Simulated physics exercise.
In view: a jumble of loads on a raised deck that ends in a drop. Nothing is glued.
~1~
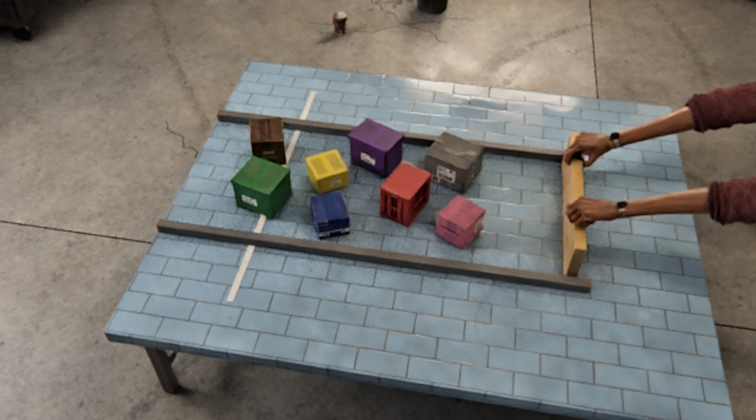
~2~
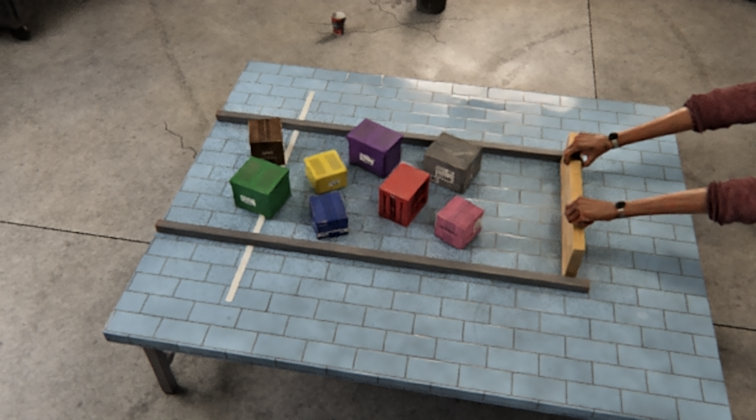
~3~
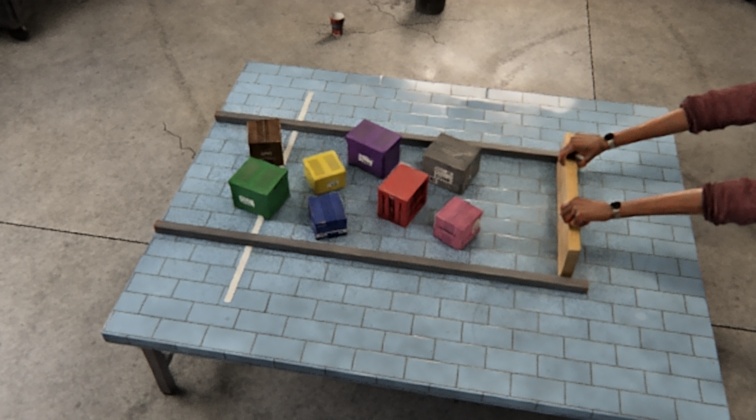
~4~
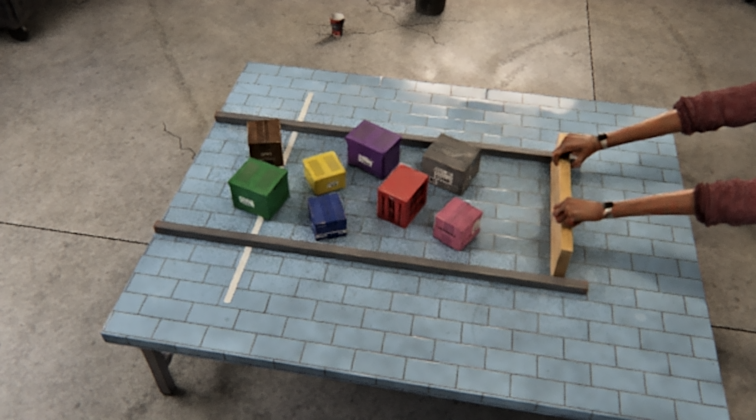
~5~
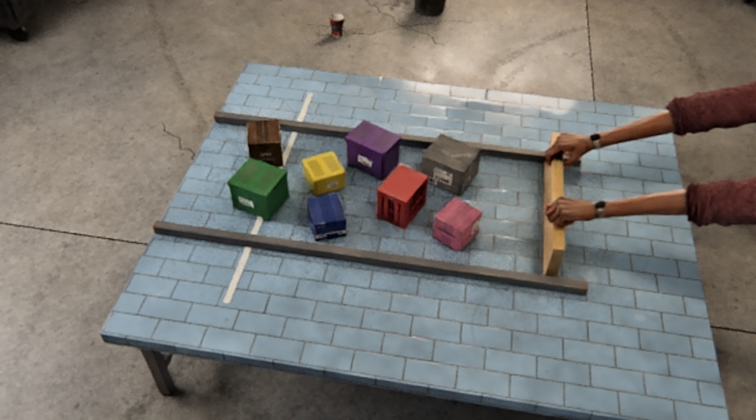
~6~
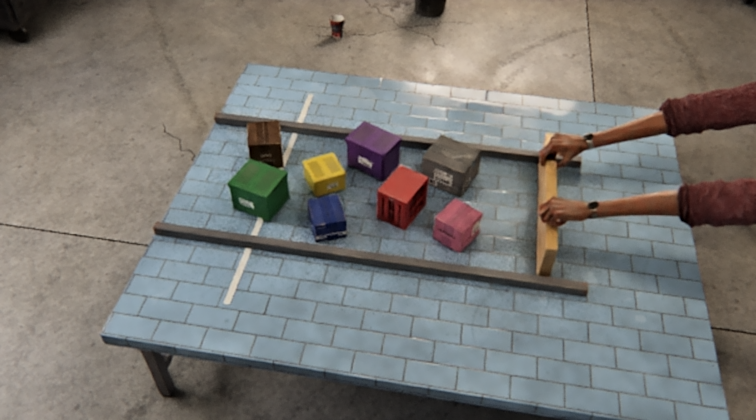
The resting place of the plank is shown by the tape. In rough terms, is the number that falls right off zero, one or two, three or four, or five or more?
It is one or two.
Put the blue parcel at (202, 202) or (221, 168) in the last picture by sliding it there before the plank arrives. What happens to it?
It keeps its place, then keeps its place.
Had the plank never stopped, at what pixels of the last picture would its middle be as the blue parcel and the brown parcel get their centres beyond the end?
Points: About (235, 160) and about (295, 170).
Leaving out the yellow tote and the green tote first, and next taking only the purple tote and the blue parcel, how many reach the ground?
That makes 1 fallen, then 0 fallen in the other try.
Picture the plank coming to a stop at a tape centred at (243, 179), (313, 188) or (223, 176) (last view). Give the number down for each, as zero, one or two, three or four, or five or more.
One after the other, the answers are three to four; none; at least five.
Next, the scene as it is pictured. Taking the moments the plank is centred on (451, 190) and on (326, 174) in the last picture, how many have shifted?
At the one place 2, at the other 8.
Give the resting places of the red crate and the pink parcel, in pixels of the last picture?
Middles: Around (244, 180) and around (240, 215).
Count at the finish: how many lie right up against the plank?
Tally at the end: 3.
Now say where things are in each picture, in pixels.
In the first picture, brown parcel (268, 142); green tote (263, 188); yellow tote (327, 172); plank (573, 202); tape (278, 180).
In the second picture, green tote (262, 188); blue parcel (329, 215).
In the third picture, yellow tote (325, 173); plank (568, 203).
In the fourth picture, brown parcel (266, 144); pink parcel (458, 224).
In the fifth picture, green tote (260, 190); purple tote (373, 151).
In the sixth picture, brown parcel (266, 145); green tote (260, 191); yellow tote (324, 175); plank (547, 203); tape (275, 183).
A little later, none off yet; brown parcel at rest near (266, 145); green tote at rest near (260, 191); yellow tote at rest near (324, 175).
Next, none off yet; brown parcel shifted about its own width near (225, 140); green tote shifted a little near (235, 186); yellow tote shifted well along near (269, 175).
When it is over, the number that fall off is one or two; down, brown parcel.
